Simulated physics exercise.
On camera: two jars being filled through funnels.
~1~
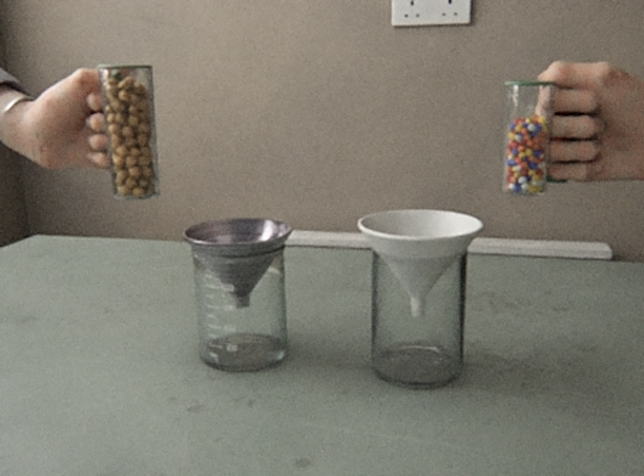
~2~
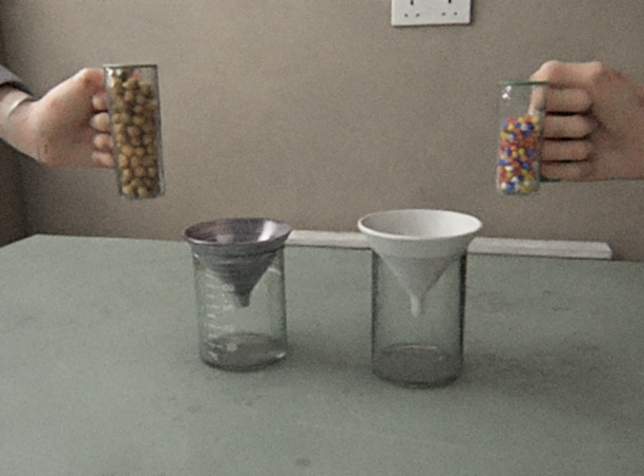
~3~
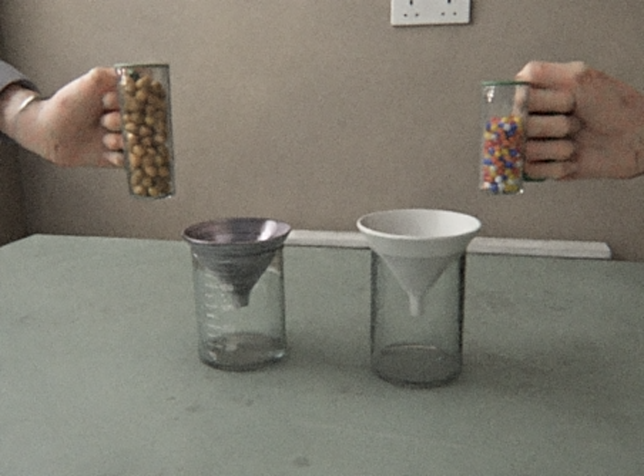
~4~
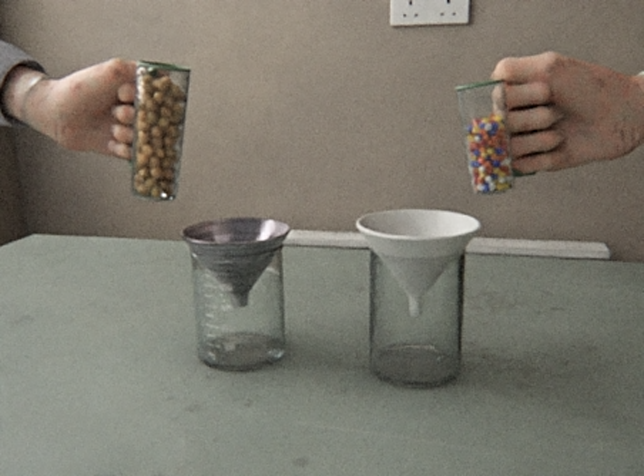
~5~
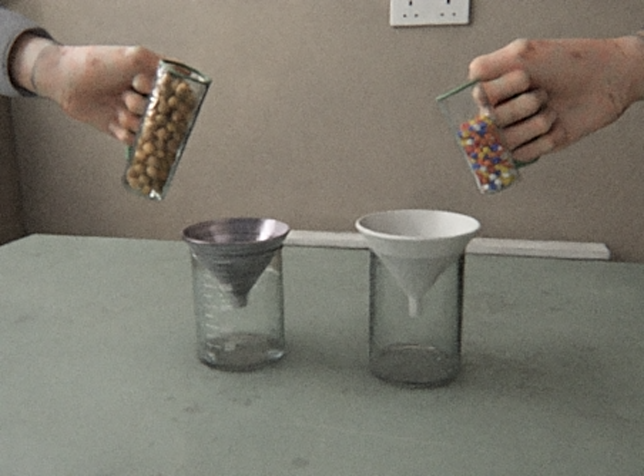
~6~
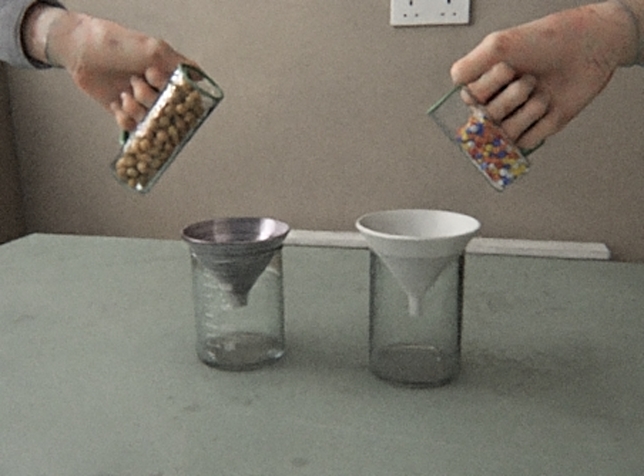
Two hands move cups of beads inward and tilt them above two funnels.
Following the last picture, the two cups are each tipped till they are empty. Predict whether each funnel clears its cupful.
Left funnel - stays blocked; right funnel - stays blocked.
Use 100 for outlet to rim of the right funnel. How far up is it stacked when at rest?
Roughly 65 per cent.
Then, 0.27 s past the last view, left, all still in the cup; right, all still in the cup.
Then, 0.56 s past the last view, left, nearly all still in the cup, a small part in or over the funnel; right, all still in the cup.
Then, 0.91 s past the last view, left, about a third still in the cup, about two thirds in or over the funnel, a stray few down in the jar, a stray few beside the jar; right, about a quarter still in the cup, about two thirds in or over the funnel, a stray few down in the jar.
Finally, left, nearly all stuck in the funnel, a stray few down in the jar, a stray few beside the jar; right, nearly all stuck in the funnel, a stray few down in the jar.
